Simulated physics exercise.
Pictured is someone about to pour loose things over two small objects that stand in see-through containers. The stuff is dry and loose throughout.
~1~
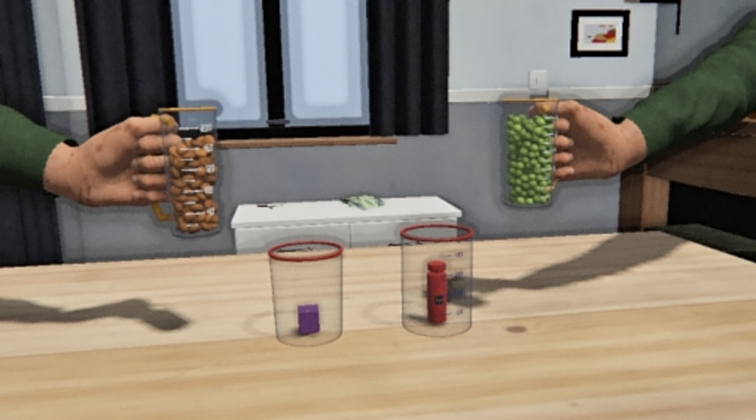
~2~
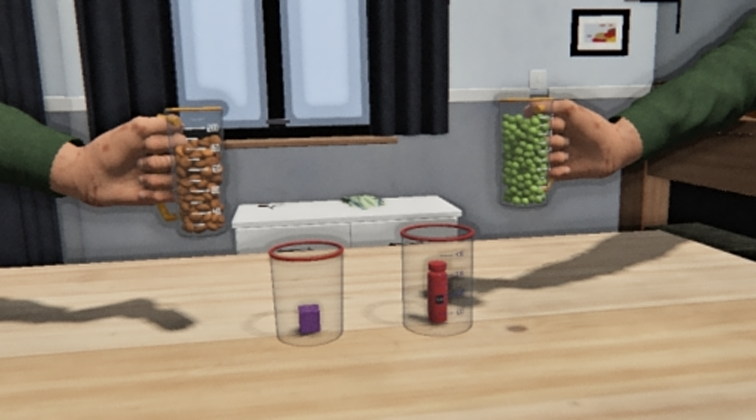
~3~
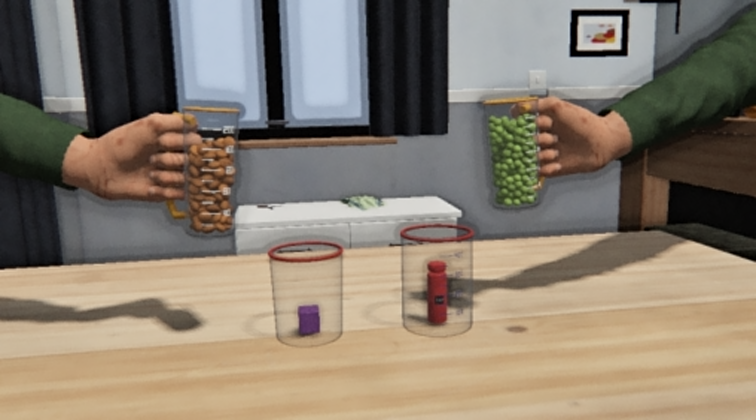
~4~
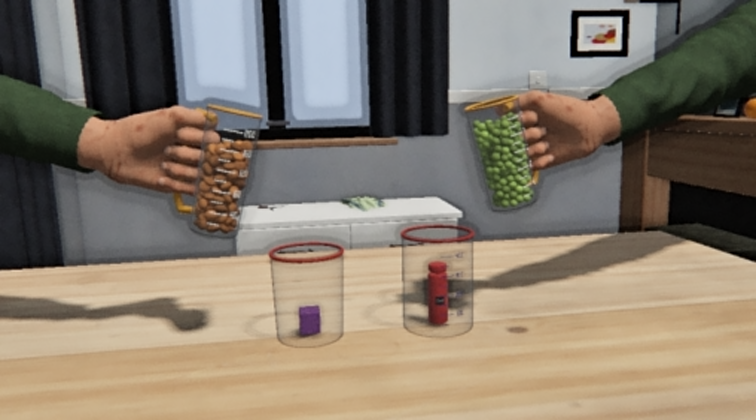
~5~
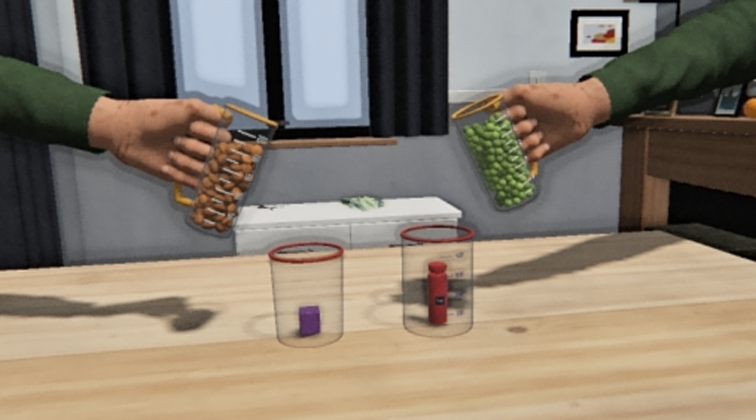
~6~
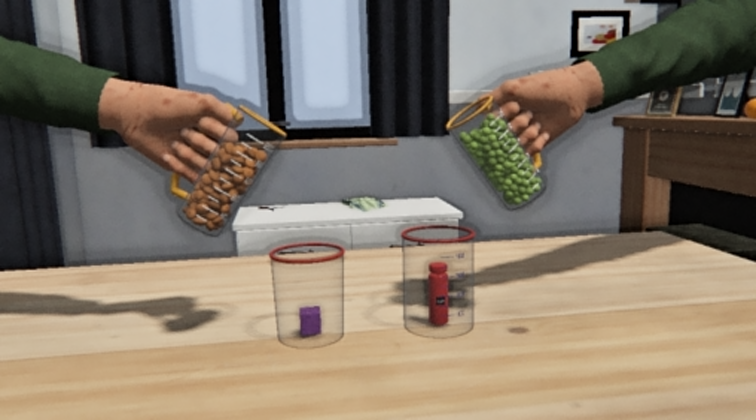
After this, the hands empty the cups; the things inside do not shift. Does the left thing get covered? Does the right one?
Outcome: Left object: Fails to show; right object: Never drops from view.
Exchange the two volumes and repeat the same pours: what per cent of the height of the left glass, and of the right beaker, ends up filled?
The left one ends near 65, the right one near 45.
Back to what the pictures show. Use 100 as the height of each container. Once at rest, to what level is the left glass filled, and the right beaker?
I get 55 % for the left and 50 % for the right.
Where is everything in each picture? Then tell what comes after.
Small block in the left glass at (309, 319), a quarter of its height or less; left cup at (192, 172), three quarters full of bits of cat kibble; small canister in the right beaker at (437, 292), reaching well over half way up; right cup at (529, 153), nearly full of dried peas, in the first picture.
Left cup at (199, 172), upright; right cup at (525, 152), upright, in the second picture.
Left cup at (211, 172), tipped 4°; right cup at (513, 153), tipped 4°, in the third picture.
Left cup at (224, 172), tipped 14°; right cup at (503, 154), tipped 14°, in the fourth picture.
Left cup at (230, 172), tipped 24°; right cup at (497, 154), tipped 24°, in the fifth picture.
Small block in the left glass at (310, 321); left cup at (231, 173), tipped 35°; small canister in the right beaker at (438, 293); right cup at (498, 155), tipped 35°, in the sixth picture.
Then, 0.45 s past the last view, left glass empty, all of its cupful still in the cup; right beaker empty, all of its cupful still in the cup.
Then, 0.85 s past the last view, left glass nearly empty, nearly all of its cupful still in the cup; right beaker nearly empty, most of its cupful still in the cup.
Then, 1.19 s past the last view, left glass half full, a stray few of its cupful still in the cup; right beaker a third full, none of its cupful still in the cup, one piece on the counter.
Finally, left glass half full (surface near (309, 289)), nothing beside it; right beaker half full (surface near (438, 277)), one piece on the counter; the left thing is covered; the right thing is still showing.
